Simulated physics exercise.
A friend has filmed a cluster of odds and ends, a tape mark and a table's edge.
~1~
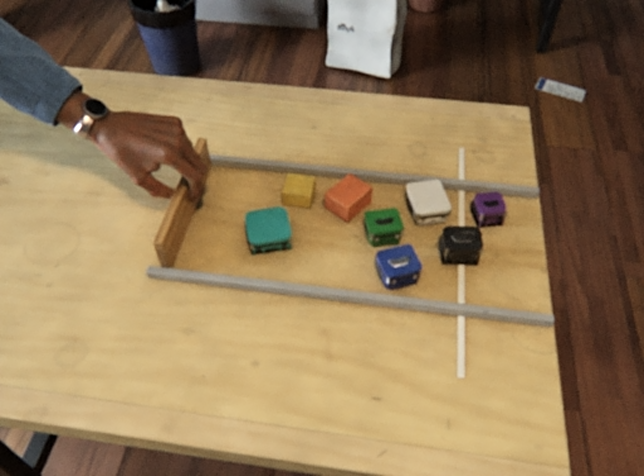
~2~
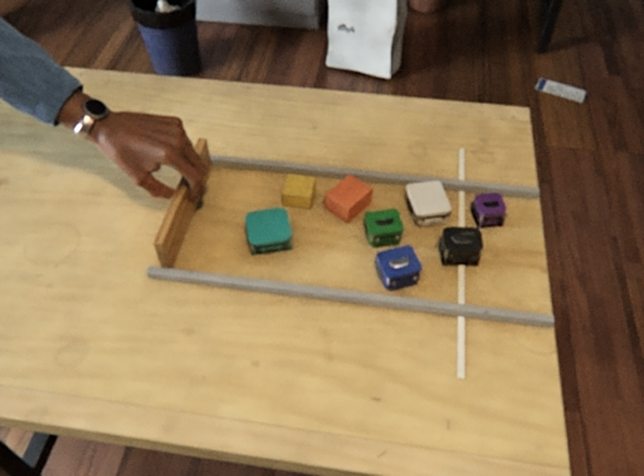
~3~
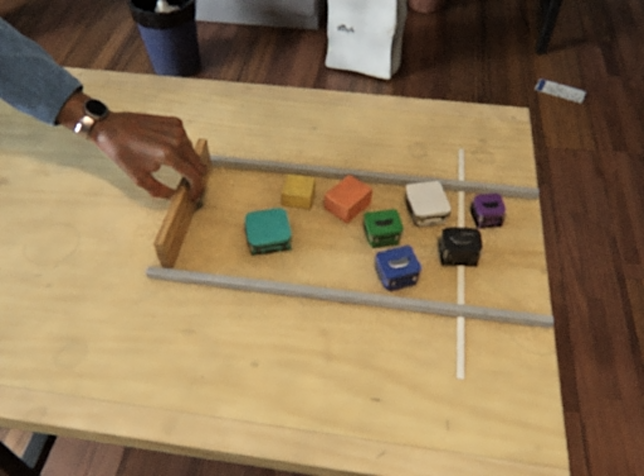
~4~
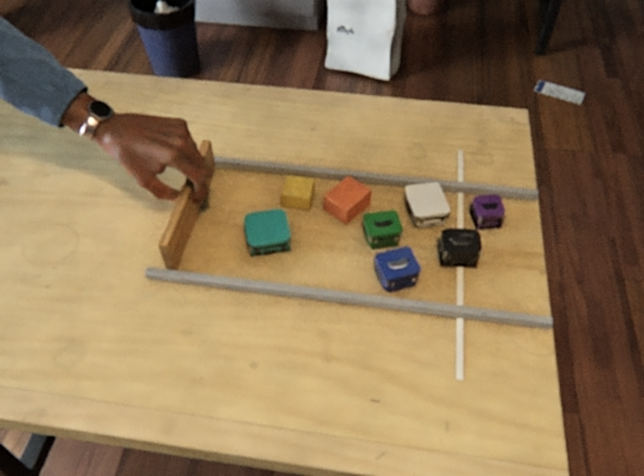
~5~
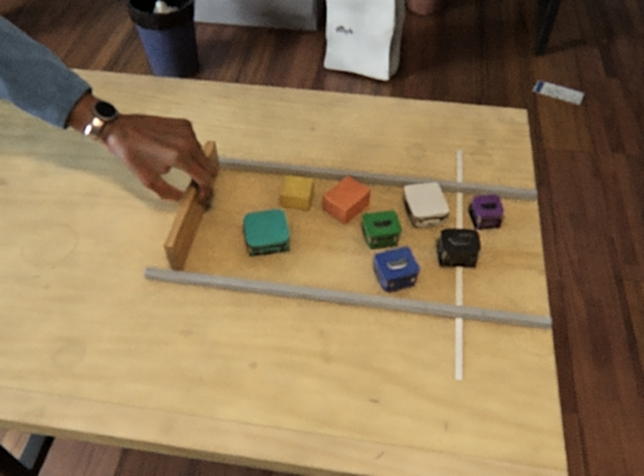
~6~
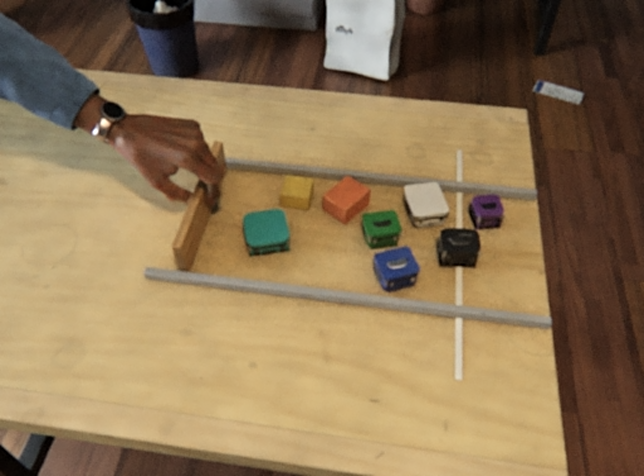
On a wooden table between two grey rails, a hand holds an upright wooden board at the left of eight small blocks and cases, some near a white tape line. The hand stays almost still at first, then slides the board a short way right, toward the teal case, while the pieces stay put.
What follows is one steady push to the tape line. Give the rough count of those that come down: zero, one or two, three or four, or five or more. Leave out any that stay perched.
The number that fall off is one or two.
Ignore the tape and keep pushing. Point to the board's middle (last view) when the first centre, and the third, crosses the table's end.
Its middle is around (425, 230) and later (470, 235).
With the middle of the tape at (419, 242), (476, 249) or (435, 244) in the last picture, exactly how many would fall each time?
Down on the floor: 0, 3 and 1.
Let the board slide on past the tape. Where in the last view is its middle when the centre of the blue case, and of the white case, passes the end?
Near (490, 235) and (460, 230).
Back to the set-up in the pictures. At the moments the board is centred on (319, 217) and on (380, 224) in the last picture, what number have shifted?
The counts are 3 and 8.
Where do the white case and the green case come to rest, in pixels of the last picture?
The white case at (541, 214), the green case at (518, 241).
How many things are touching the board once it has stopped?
That makes 2.
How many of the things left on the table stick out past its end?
Overhanging: 2.
Early on, none off yet; purple case at rest near (486, 213); black case at rest near (458, 248); white case at rest near (425, 206).
A while later, none off yet; purple case at rest near (486, 213); black case at rest near (458, 248); white case travelled a little near (439, 208).
Further along, none off yet; purple case travelled well along near (538, 216); black case travelled about its own width near (505, 262); white case travelled well along near (506, 212).
Finally, the number that fall off is one or two; lost, purple case.
